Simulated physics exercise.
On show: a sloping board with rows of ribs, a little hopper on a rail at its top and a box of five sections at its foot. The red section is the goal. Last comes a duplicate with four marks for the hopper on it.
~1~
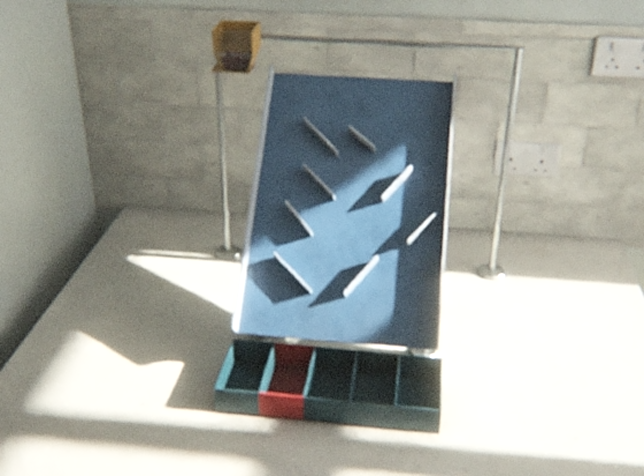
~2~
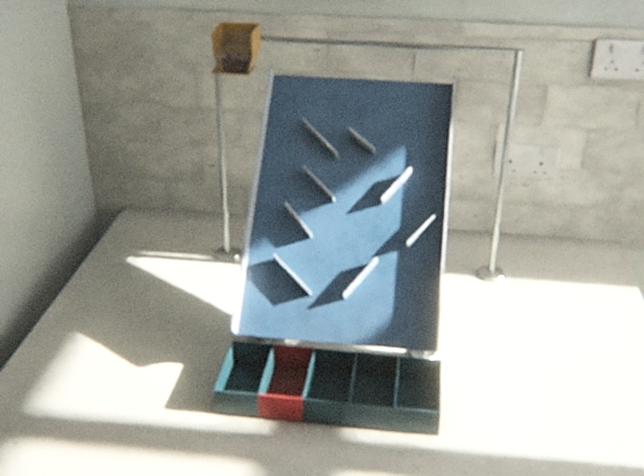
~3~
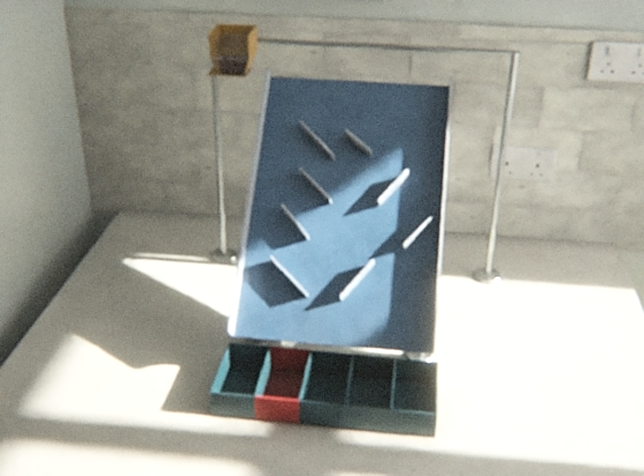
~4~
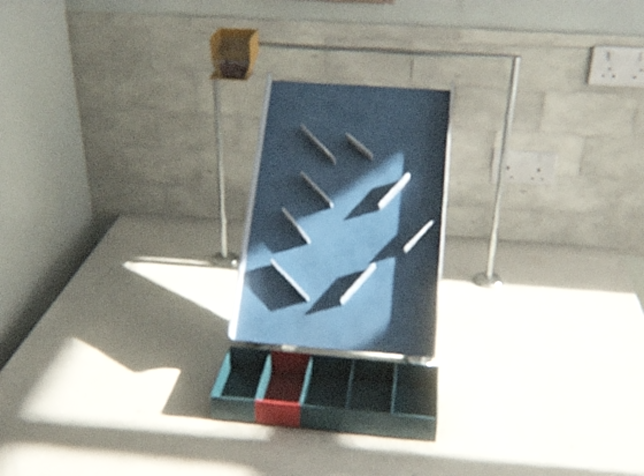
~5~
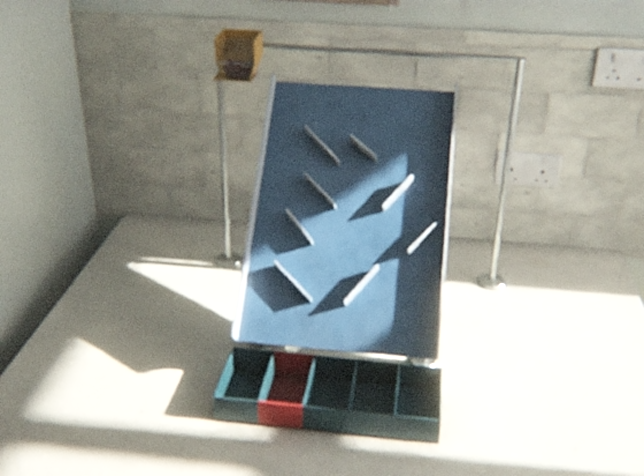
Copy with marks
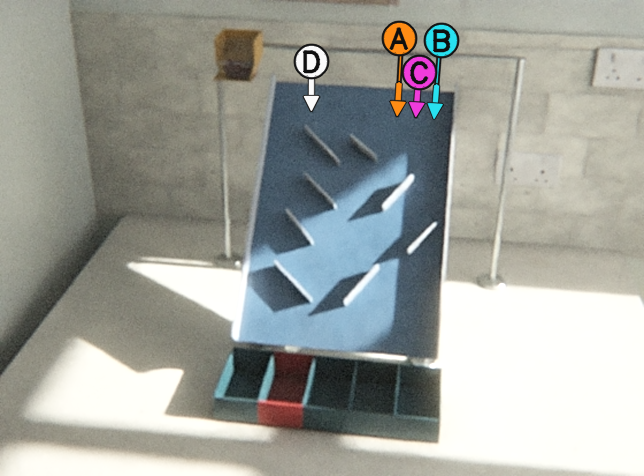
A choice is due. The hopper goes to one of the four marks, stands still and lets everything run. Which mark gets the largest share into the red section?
A works best here.
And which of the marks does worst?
Here it is mark B.
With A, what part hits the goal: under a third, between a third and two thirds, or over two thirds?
Mark A gives between a third and two thirds.
On the marked copy, mark A meets the board at (397, 110); mark B meets the board at (434, 113); mark C meets the board at (416, 111); mark D meets the board at (311, 105).
Choosing A, roughly half in the red section, roughly half in other sections.
Choosing B, roughly a quarter in the red section, the larger part in other sections.
Choosing C, roughly a third in the red section, roughly two thirds in other sections.
Choosing D, roughly a third in the red section, roughly two thirds in other sections.
